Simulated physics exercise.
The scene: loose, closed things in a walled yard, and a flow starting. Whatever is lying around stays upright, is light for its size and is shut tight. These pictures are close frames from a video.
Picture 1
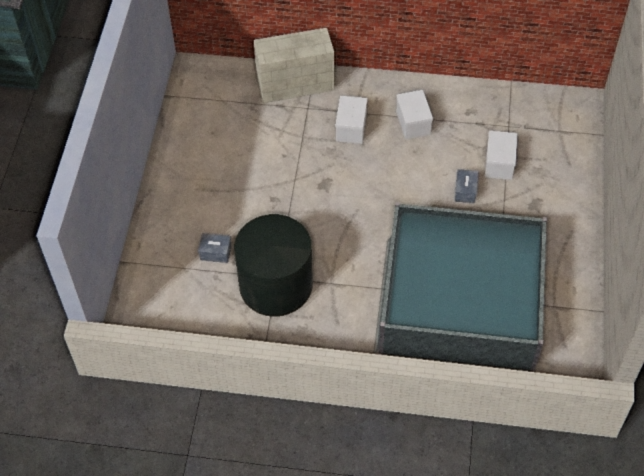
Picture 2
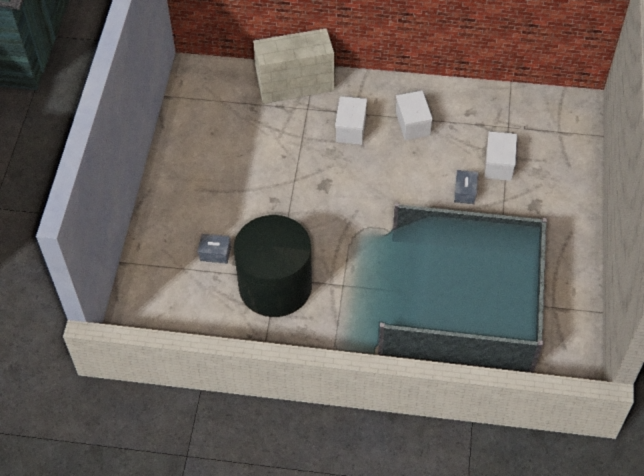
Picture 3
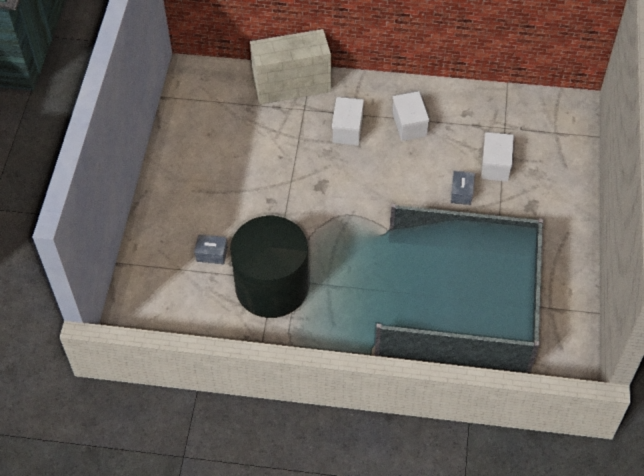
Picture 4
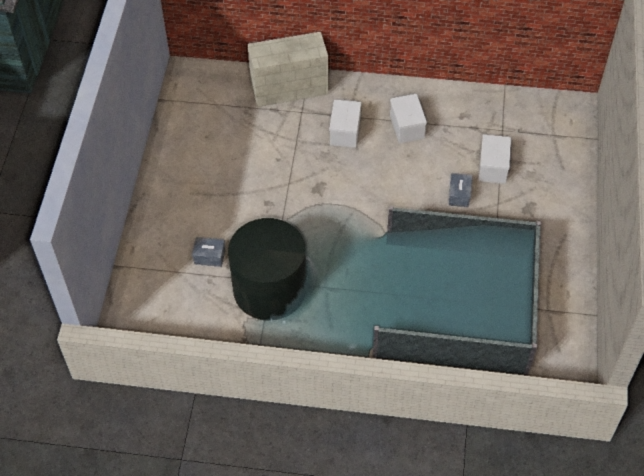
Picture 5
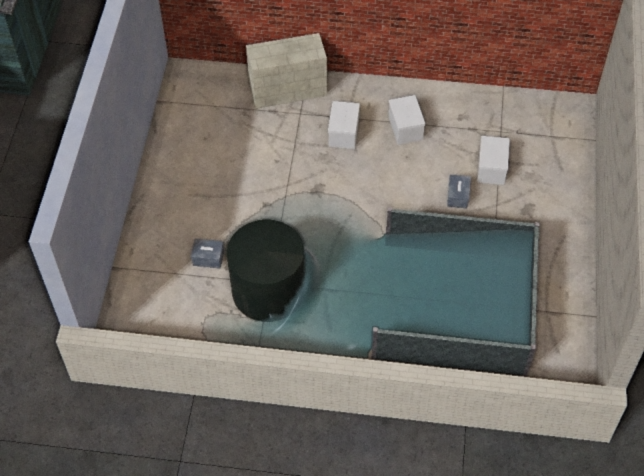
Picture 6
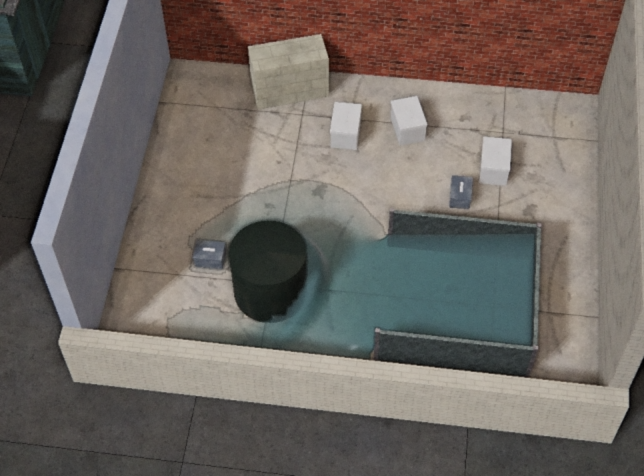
In a walled yard, water pours left from an open tank and spreads around a dark cylinder.
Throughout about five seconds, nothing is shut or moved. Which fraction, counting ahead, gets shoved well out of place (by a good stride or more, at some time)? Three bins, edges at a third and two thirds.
A third to two thirds of the things get pushed well away.
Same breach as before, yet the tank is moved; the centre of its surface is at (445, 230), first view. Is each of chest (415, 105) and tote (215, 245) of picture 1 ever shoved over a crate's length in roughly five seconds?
The first one fell short, the second covered the distance.
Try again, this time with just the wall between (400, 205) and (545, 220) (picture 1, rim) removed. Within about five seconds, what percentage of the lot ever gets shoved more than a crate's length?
I make it 100 per cent.
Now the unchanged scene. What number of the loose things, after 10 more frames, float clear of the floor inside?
By my reckoning the number comes out at 1.
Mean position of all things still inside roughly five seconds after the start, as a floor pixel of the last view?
Mean position: About (410, 168).
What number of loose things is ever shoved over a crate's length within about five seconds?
The count is 2.
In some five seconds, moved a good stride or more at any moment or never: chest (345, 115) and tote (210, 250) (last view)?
Each in turn - got displaced / got displaced.
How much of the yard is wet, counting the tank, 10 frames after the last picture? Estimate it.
Near 55 %.
A moment on, 0 of 5 are well off their spots; 0 afloat.
Next, 1 of 5 are well off their spots; 1 afloat.
Later, 0 of 5 are well off their spots; 1 afloat.
In the end, 2 of 5 are well off their spots, and 2 have been at some point; 1 afloat.
